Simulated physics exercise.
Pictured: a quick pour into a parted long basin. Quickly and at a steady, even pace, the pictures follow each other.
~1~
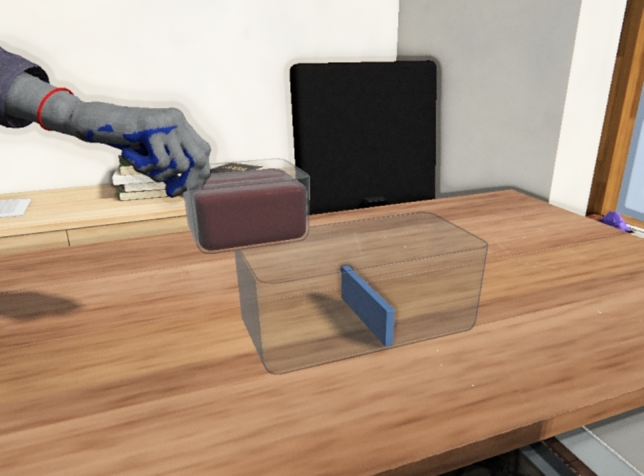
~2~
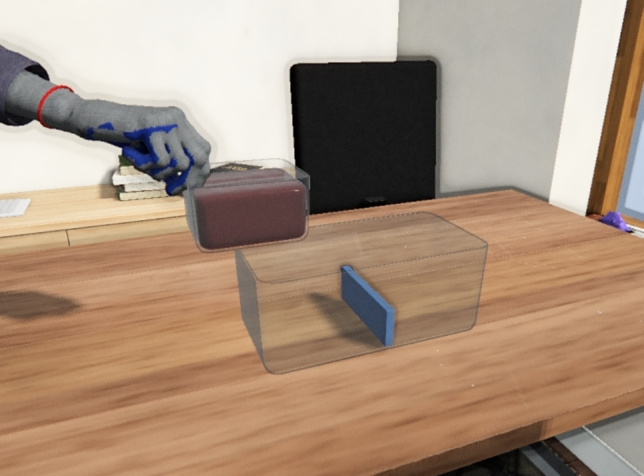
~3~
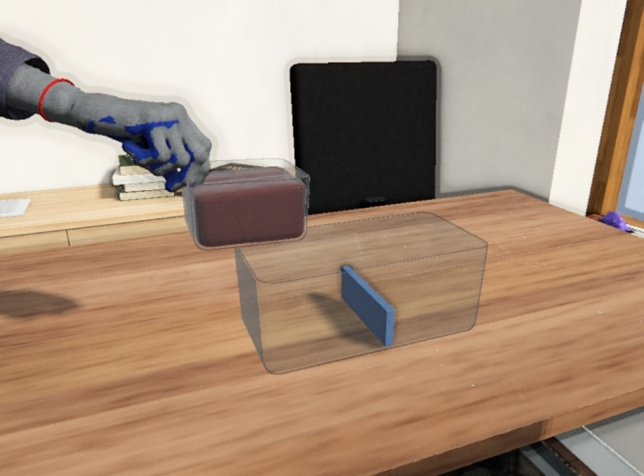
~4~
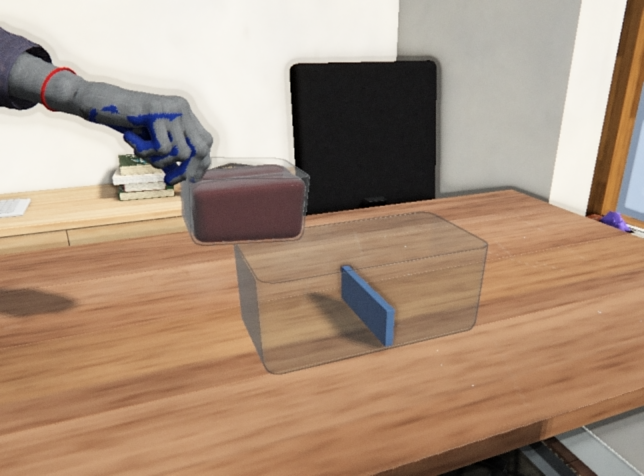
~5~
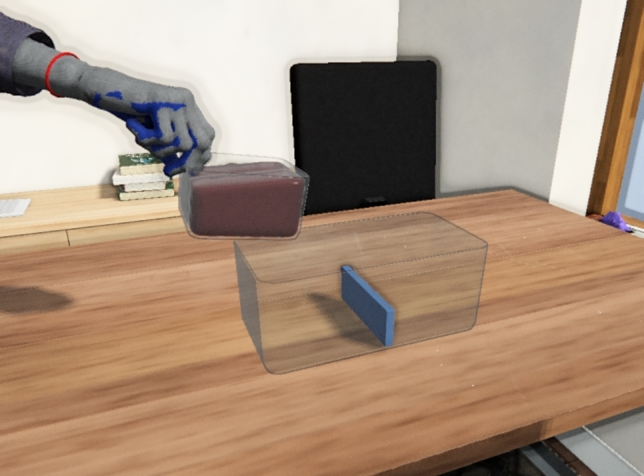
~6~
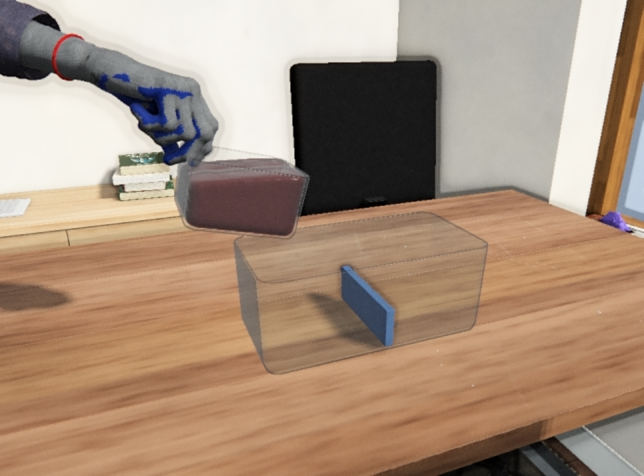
A grey, blue-patched hand with a red band at the wrist reaches in from the left, holding a small clear container of dark reddish-brown contents above a wooden table, seen from slightly above. Below it sits a long, clear, empty-looking basin with an upright blue divider, before a black screen-like panel and pale walls. The hand rises slightly and gradually tilts the container rightward, while the camera and everything else stay still.
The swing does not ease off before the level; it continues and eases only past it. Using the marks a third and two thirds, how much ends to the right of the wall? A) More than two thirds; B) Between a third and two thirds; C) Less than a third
B, between a third and two thirds.
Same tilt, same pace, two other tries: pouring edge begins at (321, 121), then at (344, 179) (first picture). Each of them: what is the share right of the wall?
Close to 90 % for the first start and close to 95 % for the second.
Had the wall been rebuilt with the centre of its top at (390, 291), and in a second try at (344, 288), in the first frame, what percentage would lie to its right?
The first placement leaves close to 15 per cent, the second close to 90 per cent.
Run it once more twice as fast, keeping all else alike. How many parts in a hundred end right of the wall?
Something like 65 in a hundred.
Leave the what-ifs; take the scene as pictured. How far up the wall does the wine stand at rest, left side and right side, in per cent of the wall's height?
I'd put the left at about 30 and the right at about 40.
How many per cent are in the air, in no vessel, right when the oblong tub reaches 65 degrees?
Roughly 30 percent.
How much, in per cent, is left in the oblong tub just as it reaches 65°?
50 per cent, roughly.
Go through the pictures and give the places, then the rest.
In the first picture, tilt 0°; pouring edge (296, 169); surface from (188, 187) to (293, 176); the long basin's rim runs from (245, 261) to (458, 228); the wall's top is at (366, 287).
In the second picture, tilt 1°; pouring edge (296, 169); surface from (188, 186) to (293, 176).
In the third picture, tilt 2°; pouring edge (296, 169); surface from (187, 185) to (293, 174).
In the fourth picture, tilt 5°; pouring edge (296, 169); surface from (186, 183) to (293, 172).
In the fifth picture, tilt 9°; pouring edge (296, 169); surface from (186, 178) to (293, 168).
In the sixth picture, tilt 14°; pouring edge (296, 169); surface from (182, 173) to (293, 166).
A moment on, the oblong tub is tipped part way and 51 per cent is still to pour, 18 is left of the wall and 1 right of it.
Next, the oblong tub is tipped on its side and 10 per cent is still to pour, 24 is left of the wall and 56 right of it.
Then the oblong tub is tipped right over and 0 per cent is still to pour, 41 is left of the wall and 56 right of it.
Later the oblong tub is tipped right over and 0 per cent is still to pour, 42 is left of the wall and 57 right of it.
At rest 42 per cent lies left of the wall, 57 right of it and 1 outside.
